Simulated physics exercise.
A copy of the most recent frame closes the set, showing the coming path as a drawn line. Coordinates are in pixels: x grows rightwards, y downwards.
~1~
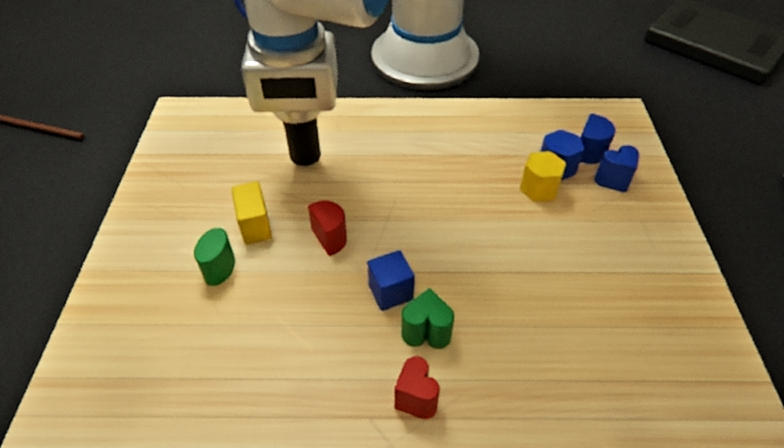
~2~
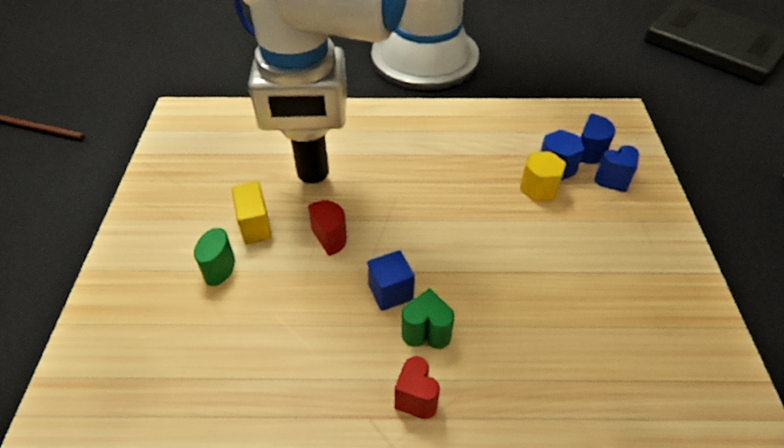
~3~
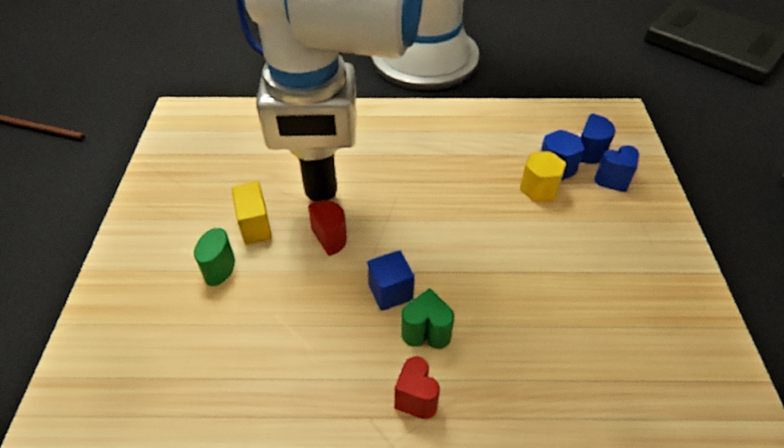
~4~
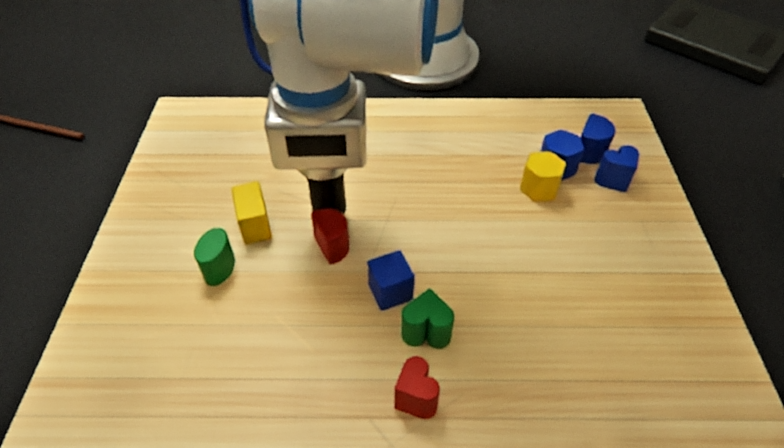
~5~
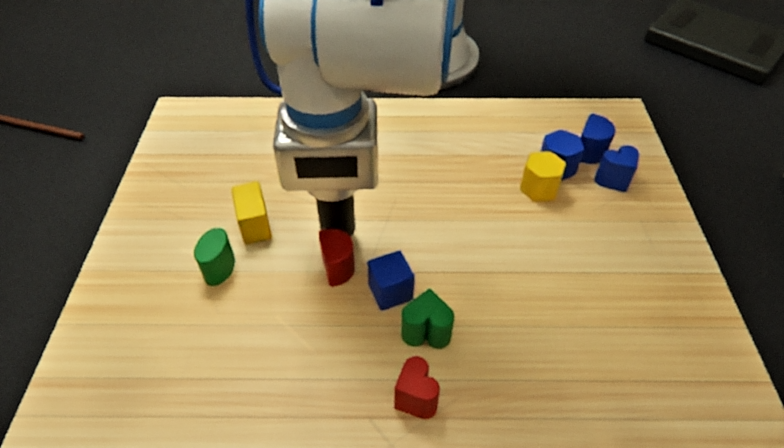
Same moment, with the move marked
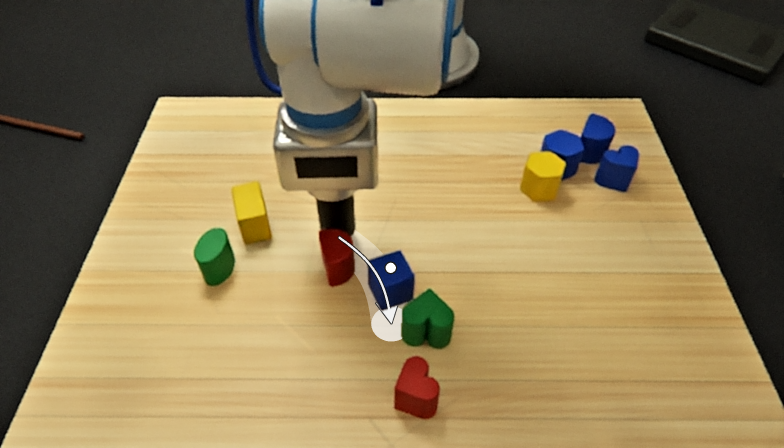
On a light wooden board scattered with red, blue, green and yellow blocks, a robot arm moves its dark rod toward the viewer, meets a red block left of centre, and pushes it a short way nearer a blue block.
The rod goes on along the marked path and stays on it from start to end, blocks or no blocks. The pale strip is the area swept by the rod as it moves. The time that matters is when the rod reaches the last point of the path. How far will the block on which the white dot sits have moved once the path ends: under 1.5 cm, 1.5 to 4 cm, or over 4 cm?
More than 4 cm.
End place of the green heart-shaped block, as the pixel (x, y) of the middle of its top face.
The middle of its upper face will lie at (463, 339).
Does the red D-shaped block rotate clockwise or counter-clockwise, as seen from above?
Looking down on the board, it turns clockwise.
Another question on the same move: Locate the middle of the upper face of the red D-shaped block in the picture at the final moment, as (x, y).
The middle of its upper face will lie at (338, 261).
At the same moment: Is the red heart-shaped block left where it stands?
I believe so.
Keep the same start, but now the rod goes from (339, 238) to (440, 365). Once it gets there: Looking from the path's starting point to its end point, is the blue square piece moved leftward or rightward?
Side: Left.
Path on the board, from (339, 238) over (365, 259) and (383, 288) to (391, 323); the dot is on the blue square piece.
On the path given first. One third of the way, rod at (365, 250); red D-shaped block at (338, 261), turned 30° clockwise.
Two thirds of the way, rod at (383, 280); red D-shaped block at (338, 261), turned 30° clockwise; blue square piece at (409, 290), turned 20° anticlockwise; green heart-shaped block at (435, 316).
At the end, rod at (391, 315); red D-shaped block at (338, 261), turned 30° clockwise; blue square piece at (426, 322), turned 40° anticlockwise; red heart-shaped block in place; green heart-shaped block at (463, 339), turned 25° anticlockwise.
